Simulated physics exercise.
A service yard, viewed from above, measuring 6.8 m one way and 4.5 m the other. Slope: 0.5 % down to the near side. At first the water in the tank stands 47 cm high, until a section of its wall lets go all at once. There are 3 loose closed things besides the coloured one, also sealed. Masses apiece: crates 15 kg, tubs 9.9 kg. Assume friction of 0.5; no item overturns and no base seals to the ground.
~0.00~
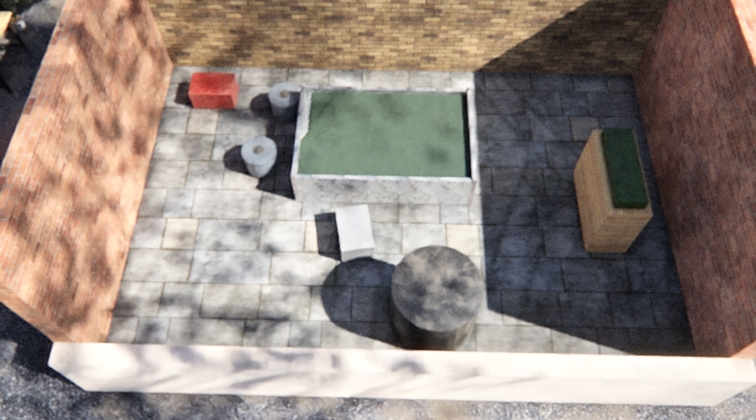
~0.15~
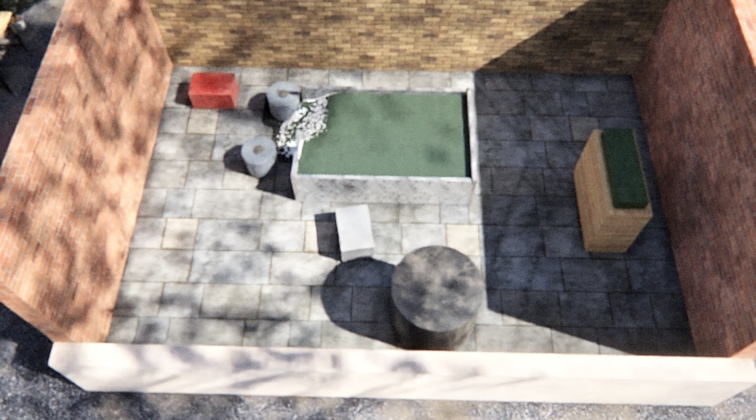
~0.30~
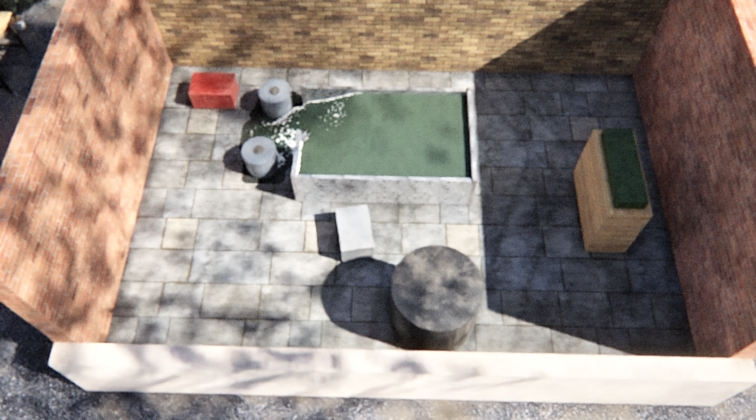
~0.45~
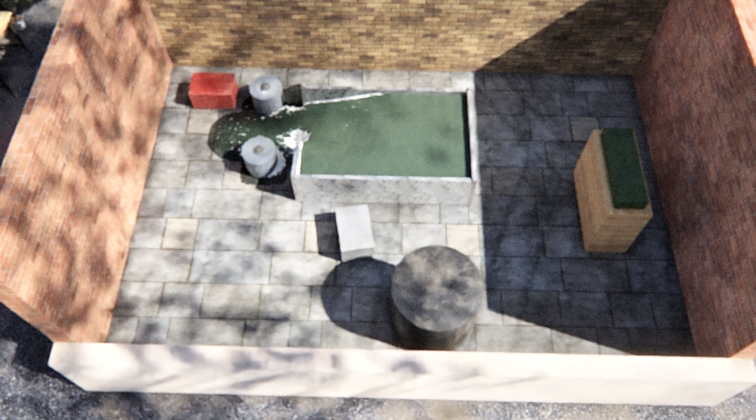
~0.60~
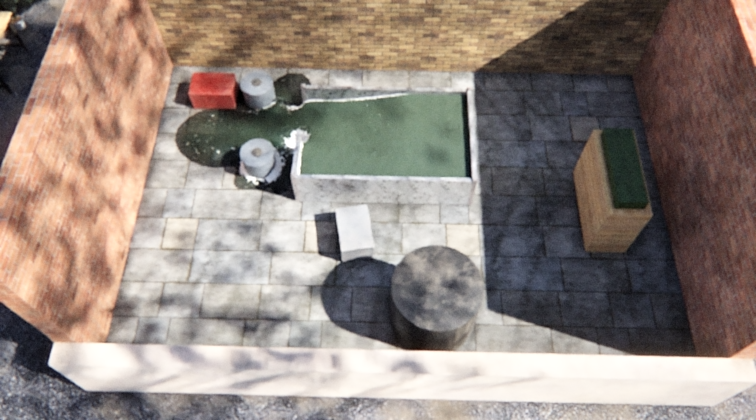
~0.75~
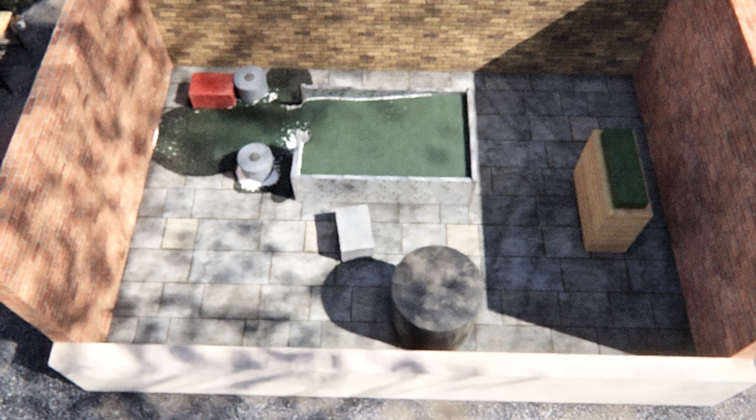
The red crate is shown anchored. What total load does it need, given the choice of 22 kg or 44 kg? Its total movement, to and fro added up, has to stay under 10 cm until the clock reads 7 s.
Looks to me like nothing offered suffices.
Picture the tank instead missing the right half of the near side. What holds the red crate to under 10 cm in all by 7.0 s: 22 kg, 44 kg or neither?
Answer: The small one.
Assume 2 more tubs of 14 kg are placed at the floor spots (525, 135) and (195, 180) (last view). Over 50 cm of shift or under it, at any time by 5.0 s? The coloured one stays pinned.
Taking them one by one: Below the mark; above the mark.
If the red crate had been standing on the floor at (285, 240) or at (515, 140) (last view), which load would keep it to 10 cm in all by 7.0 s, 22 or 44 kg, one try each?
First spot: Light mass works; second spot: Light mass works.
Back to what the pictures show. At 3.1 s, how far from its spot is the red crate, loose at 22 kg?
It would be some 20 cm from its spot.
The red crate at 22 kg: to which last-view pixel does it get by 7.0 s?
Near (176, 94).
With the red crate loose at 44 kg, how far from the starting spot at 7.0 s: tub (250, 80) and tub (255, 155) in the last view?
Shift from start, in order: 100 cm; 20 cm.
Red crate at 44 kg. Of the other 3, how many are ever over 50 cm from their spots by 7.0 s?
Count: 1.
After 1.4 s the red crate would be 35 cm from its start with 22 kg and 3 cm from its start with 44 kg; 9 cm of water round it then.
After 3.1 s the red crate would be 18 cm from its start with 22 kg and 45 cm from its start with 44 kg; 20 cm of water round it then.
After 4.9 s the red crate would be 42 cm from its start with 22 kg and 60 cm from its start with 44 kg; 13 cm of water round it then.
After 7.0 s the red crate would be 51 cm from its start with 22 kg and 60 cm from its start with 44 kg; 11 cm of water round it then.
